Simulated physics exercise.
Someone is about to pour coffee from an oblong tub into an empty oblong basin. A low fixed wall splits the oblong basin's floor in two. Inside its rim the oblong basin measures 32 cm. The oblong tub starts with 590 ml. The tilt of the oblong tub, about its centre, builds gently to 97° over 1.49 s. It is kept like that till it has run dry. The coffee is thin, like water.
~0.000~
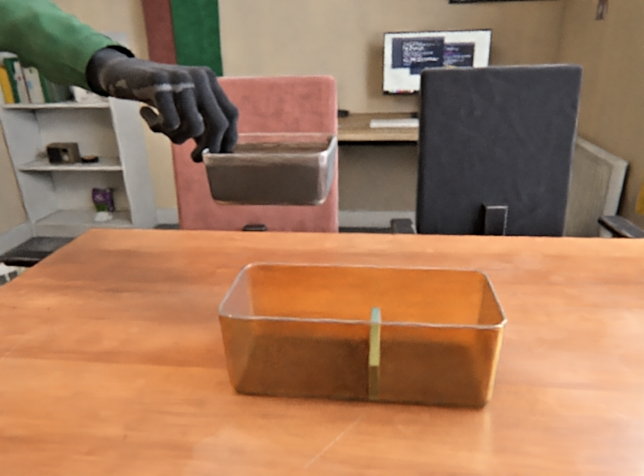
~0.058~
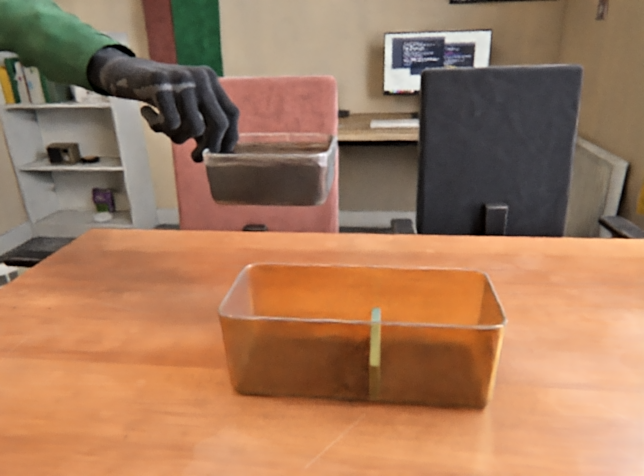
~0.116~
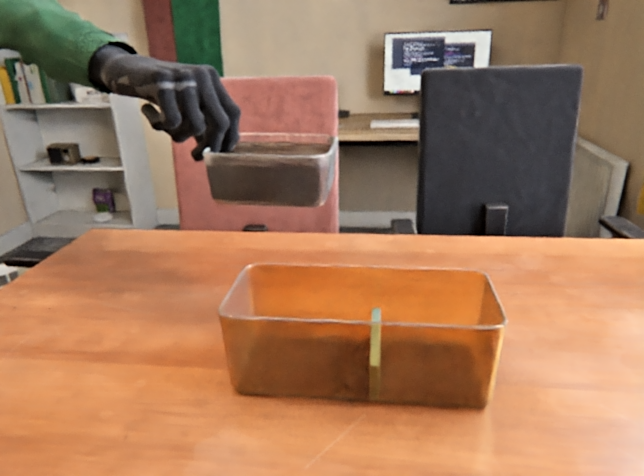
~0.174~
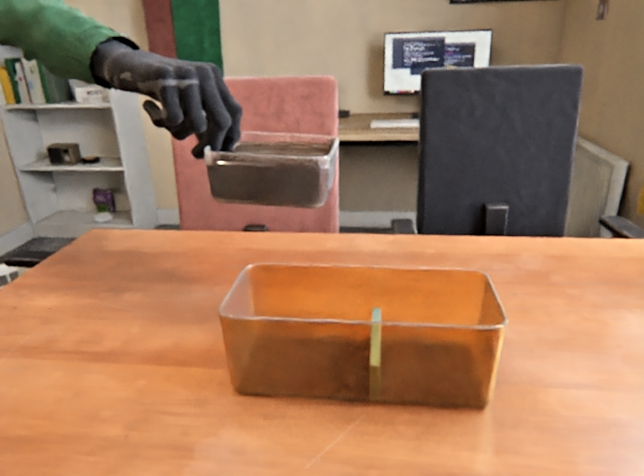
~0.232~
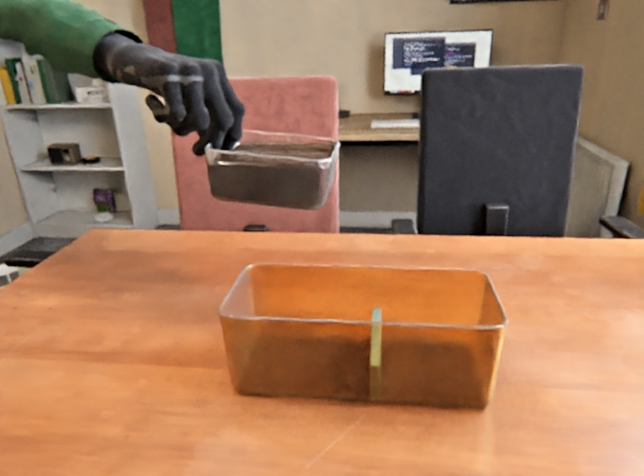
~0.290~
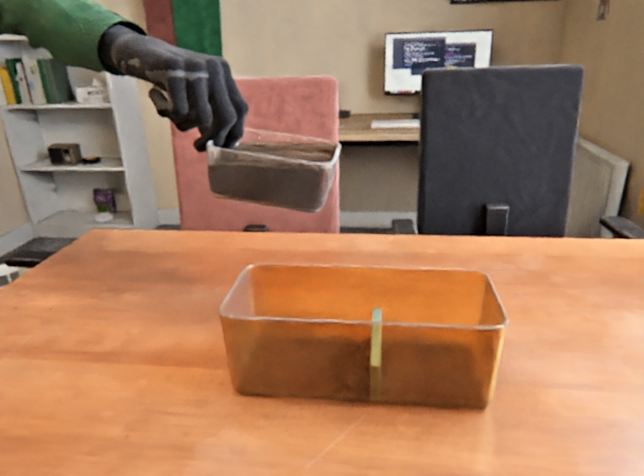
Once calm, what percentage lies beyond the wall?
Roughly 69 per cent is past the wall.
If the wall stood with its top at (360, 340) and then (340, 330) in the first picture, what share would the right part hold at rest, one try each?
First 75, then 85 per cent.
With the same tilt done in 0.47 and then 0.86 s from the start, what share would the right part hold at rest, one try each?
First 55, then 65 per cent.
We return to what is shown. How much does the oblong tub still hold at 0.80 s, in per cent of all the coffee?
Some 44 per cent.
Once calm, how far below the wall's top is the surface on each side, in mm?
Some 42 mm on the left and 26 mm on the right.
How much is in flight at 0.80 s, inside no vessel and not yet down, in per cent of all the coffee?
About 34 per cent.
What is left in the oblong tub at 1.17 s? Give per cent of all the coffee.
About 10 per cent.
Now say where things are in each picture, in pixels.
It leans 0°; its right rim is at (332, 145); the coffee meets the walls at (220, 151) and (330, 150); the oblong basin's rim runs from (232, 288) to (495, 297); the wall's top is at (375, 334), in the first picture.
It leans 0°; its right rim is at (333, 146); the coffee meets the walls at (221, 151) and (331, 151), in the second picture.
It leans 1°; its right rim is at (333, 147); the coffee meets the walls at (221, 151) and (331, 152), in the third picture.
It leans 3°; its right rim is at (334, 149); the coffee meets the walls at (222, 150) and (332, 152), in the fourth picture.
It leans 6°; its right rim is at (335, 152); the coffee meets the walls at (223, 151) and (334, 152), in the fifth picture.
It leans 9°; its right rim is at (336, 155); the coffee meets the walls at (223, 151) and (335, 153), in the sixth picture.
After 0.80 s the tilt is 54° and 45 per cent is still to pour, 3 is left of the wall and 18 right of it.
After 1.17 s the tilt is 87° and 9 per cent is still to pour, 13 is left of the wall and 69 right of it.
After 1.57 s the tilt is 97° and 0 per cent is still to pour, 27 is left of the wall and 69 right of it.
After 1.99 s the tilt is 97° and 0 per cent is still to pour, 29 is left of the wall and 69 right of it.
In the end 29 per cent lies left of the wall, 69 right of it and 2 outside.
